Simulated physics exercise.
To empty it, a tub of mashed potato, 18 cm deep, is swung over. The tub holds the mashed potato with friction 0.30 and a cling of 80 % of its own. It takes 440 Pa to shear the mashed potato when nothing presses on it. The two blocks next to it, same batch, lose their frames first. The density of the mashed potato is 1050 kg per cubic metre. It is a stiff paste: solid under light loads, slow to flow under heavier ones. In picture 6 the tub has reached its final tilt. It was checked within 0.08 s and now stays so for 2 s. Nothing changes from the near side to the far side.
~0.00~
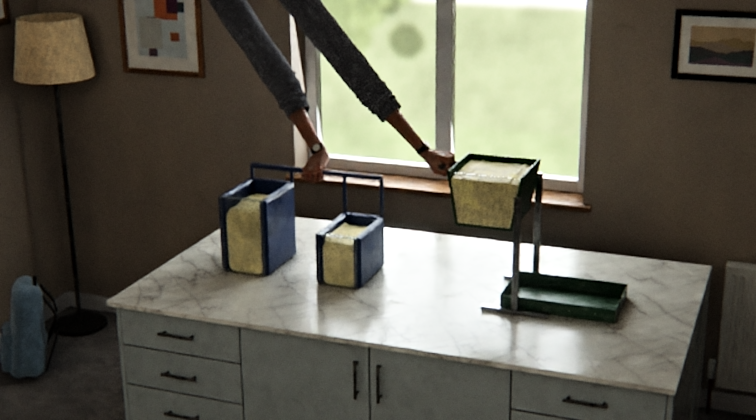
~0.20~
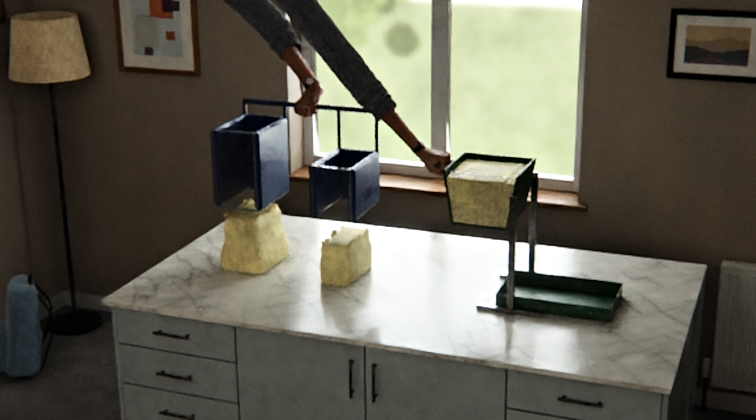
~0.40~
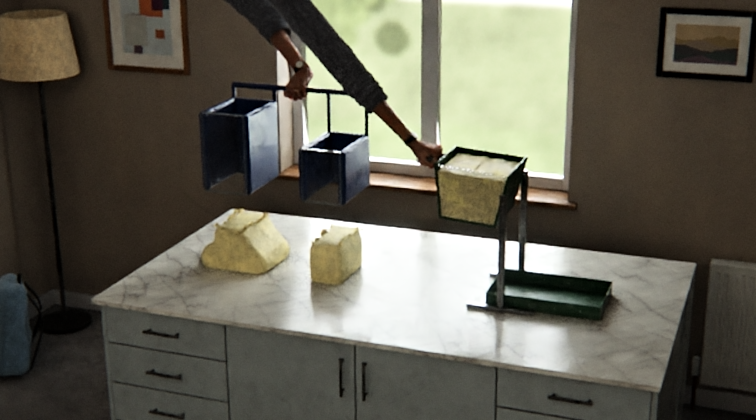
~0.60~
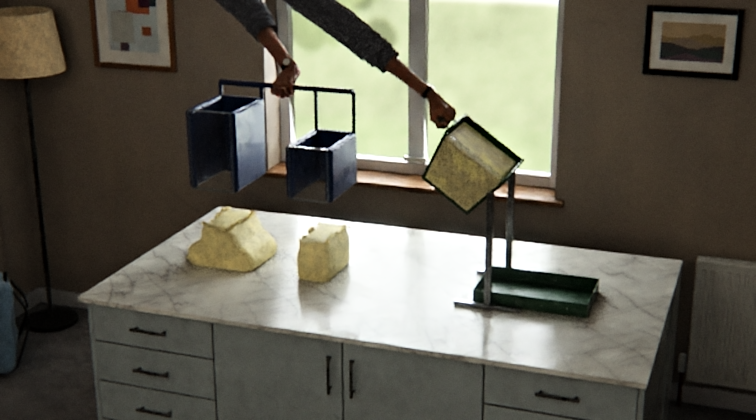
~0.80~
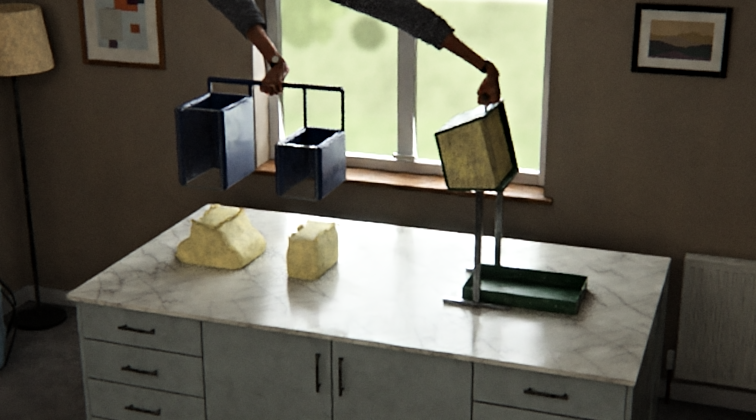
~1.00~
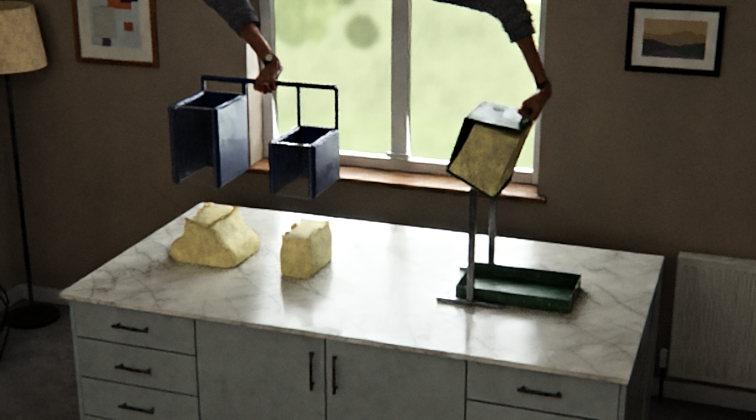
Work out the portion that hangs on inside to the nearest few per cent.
Expect roughly 0 %.
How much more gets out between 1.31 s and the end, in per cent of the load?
About 0 %.
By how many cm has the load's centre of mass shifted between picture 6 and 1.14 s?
Roughly 10 cm.
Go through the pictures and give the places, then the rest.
Handle-side rim at (450, 172), tilt 0 degrees; crest of the mashed potato at (452, 178); block heights 25 cm, 16 cm (left to right), in the first picture.
Handle-side rim at (445, 171), tilt 0 degrees; crest of the mashed potato at (447, 177); block heights 22 cm, 16 cm (left to right), in the second picture.
Handle-side rim at (437, 165), tilt 4 degrees; crest of the mashed potato at (442, 172); block heights 17 cm, 16 cm (left to right), in the third picture.
Handle-side rim at (448, 132), tilt 35 degrees; crest of the mashed potato at (447, 140); block heights 17 cm, 16 cm (left to right), in the fourth picture.
Handle-side rim at (486, 117), tilt 75 degrees; crest of the mashed potato at (480, 122); block heights 17 cm, 16 cm (left to right), in the fifth picture.
Handle-side rim at (520, 132), tilt 108 degrees; crest of the mashed potato at (478, 125); block heights 17 cm, 16 cm (left to right), in the sixth picture.
After 1.14 s, the tub is at 108 degrees and holds 51 %.
After 1.31 s, the tub is at 108 degrees and holds 0 %.
After 1.48 s, the tub is at 108 degrees and holds 0 %.
After 1.65 s, the tub is at 108 degrees and holds 0 %.
After 3.00 s, the tub is at 108 degrees and holds 0 %.
